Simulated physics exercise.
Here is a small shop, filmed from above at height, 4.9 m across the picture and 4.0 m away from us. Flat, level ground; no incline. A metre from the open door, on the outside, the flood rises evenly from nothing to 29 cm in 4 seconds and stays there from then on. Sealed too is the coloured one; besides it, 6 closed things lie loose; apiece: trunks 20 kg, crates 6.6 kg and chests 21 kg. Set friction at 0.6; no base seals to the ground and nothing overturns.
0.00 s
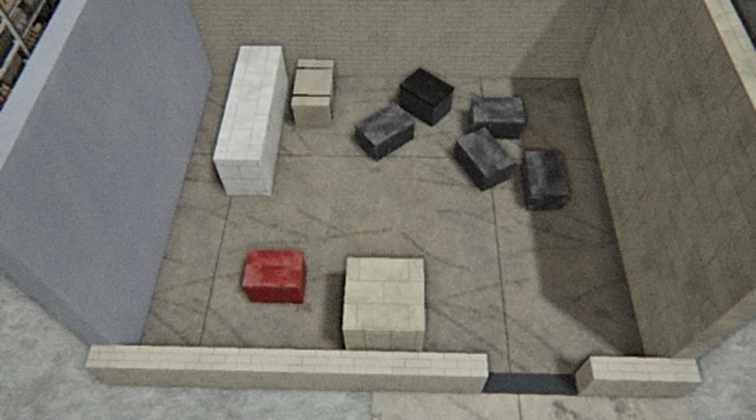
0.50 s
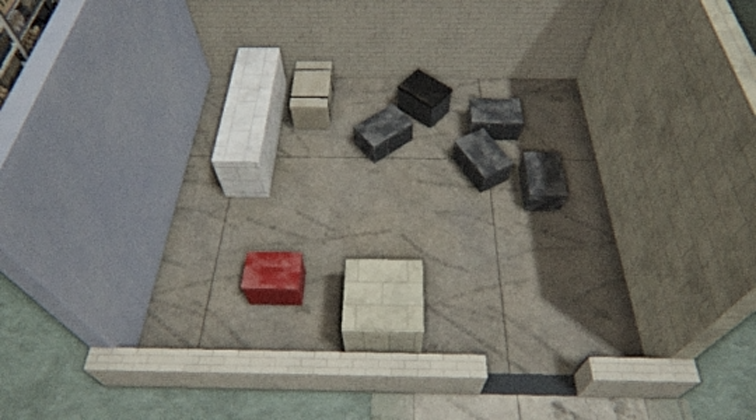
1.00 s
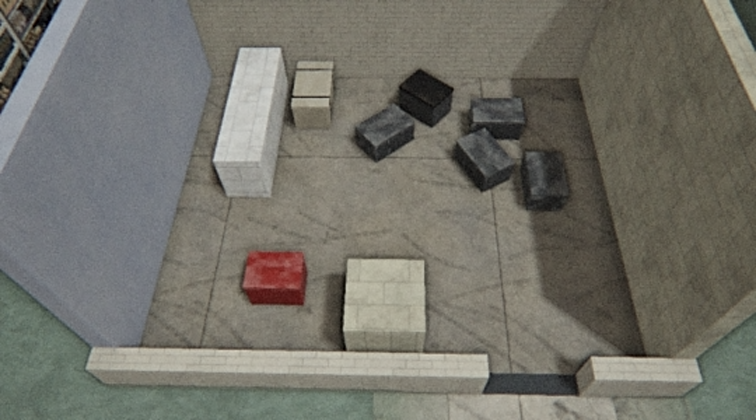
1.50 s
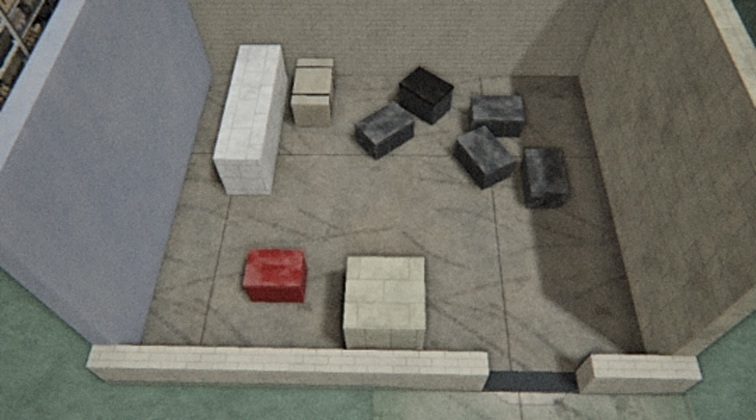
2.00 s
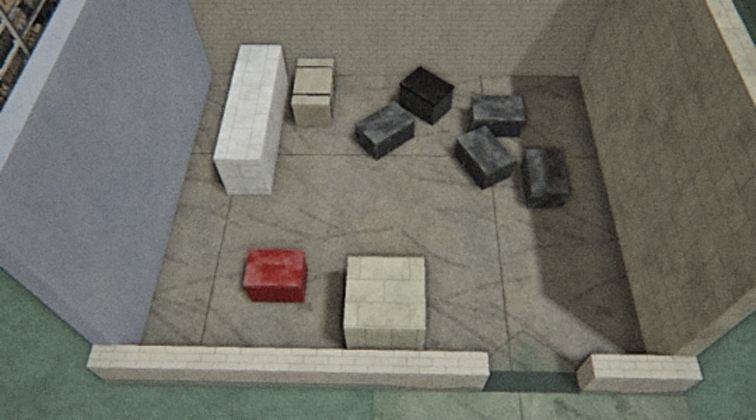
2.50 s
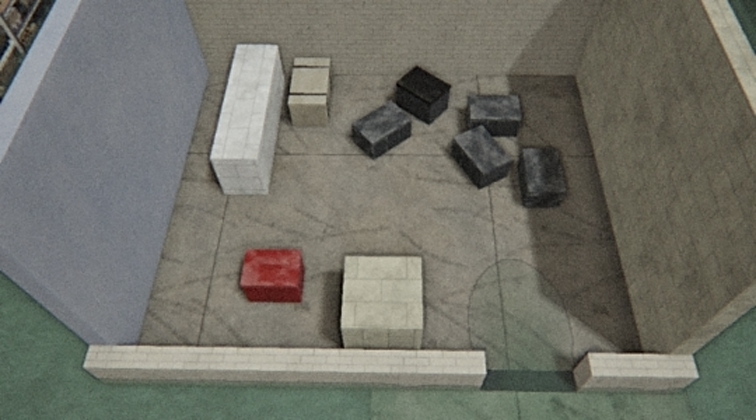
Greenish water spreads over the ground outside a small, open-topped shop, seen from above the low front wall. Inside, a long white block and pale boxes stand at left, five black and dark grey boxes sit towards the back right, and a red box lies left of a cream block. The water creeps through the front doorway onto the floor, nothing inside shifts, and the camera jitters faintly.
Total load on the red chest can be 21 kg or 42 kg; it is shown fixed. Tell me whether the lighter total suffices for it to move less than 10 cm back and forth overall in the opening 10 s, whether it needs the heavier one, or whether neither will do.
It seems the lighter option will anchor it.
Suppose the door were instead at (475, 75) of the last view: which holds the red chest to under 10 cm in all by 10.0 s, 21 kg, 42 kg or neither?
Then the lighter mass suffices.
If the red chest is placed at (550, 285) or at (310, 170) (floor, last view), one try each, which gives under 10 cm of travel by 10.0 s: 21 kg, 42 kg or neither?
Try by try, no option works; must use the heavier.
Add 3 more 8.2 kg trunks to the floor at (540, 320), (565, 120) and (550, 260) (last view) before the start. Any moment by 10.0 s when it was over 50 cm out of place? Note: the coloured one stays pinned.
Listed in order, they go over the bar, over the bar, over the bar.
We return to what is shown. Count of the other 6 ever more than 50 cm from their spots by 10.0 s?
I make that 5.
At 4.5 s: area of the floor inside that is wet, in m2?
Close to 8.5 m2, I'd say.
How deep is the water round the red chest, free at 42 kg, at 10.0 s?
Around 4 cm.
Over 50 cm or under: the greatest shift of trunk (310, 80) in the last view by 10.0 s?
Result: Limit not reached.
After 3.5 s the red chest would be 0 cm from its start with 21 kg and 0 cm from its start with 42 kg; 0 cm of water round it then.
After 4.5 s the red chest would be 0 cm from its start with 21 kg and 0 cm from its start with 42 kg; 0 cm of water round it then.
After 7.0 s the red chest would be 0 cm from its start with 21 kg and 0 cm from its start with 42 kg; 0 cm of water round it then.
After 10.0 s the red chest would be 0 cm from its start with 21 kg and 0 cm from its start with 42 kg; 4 cm of water round it then.
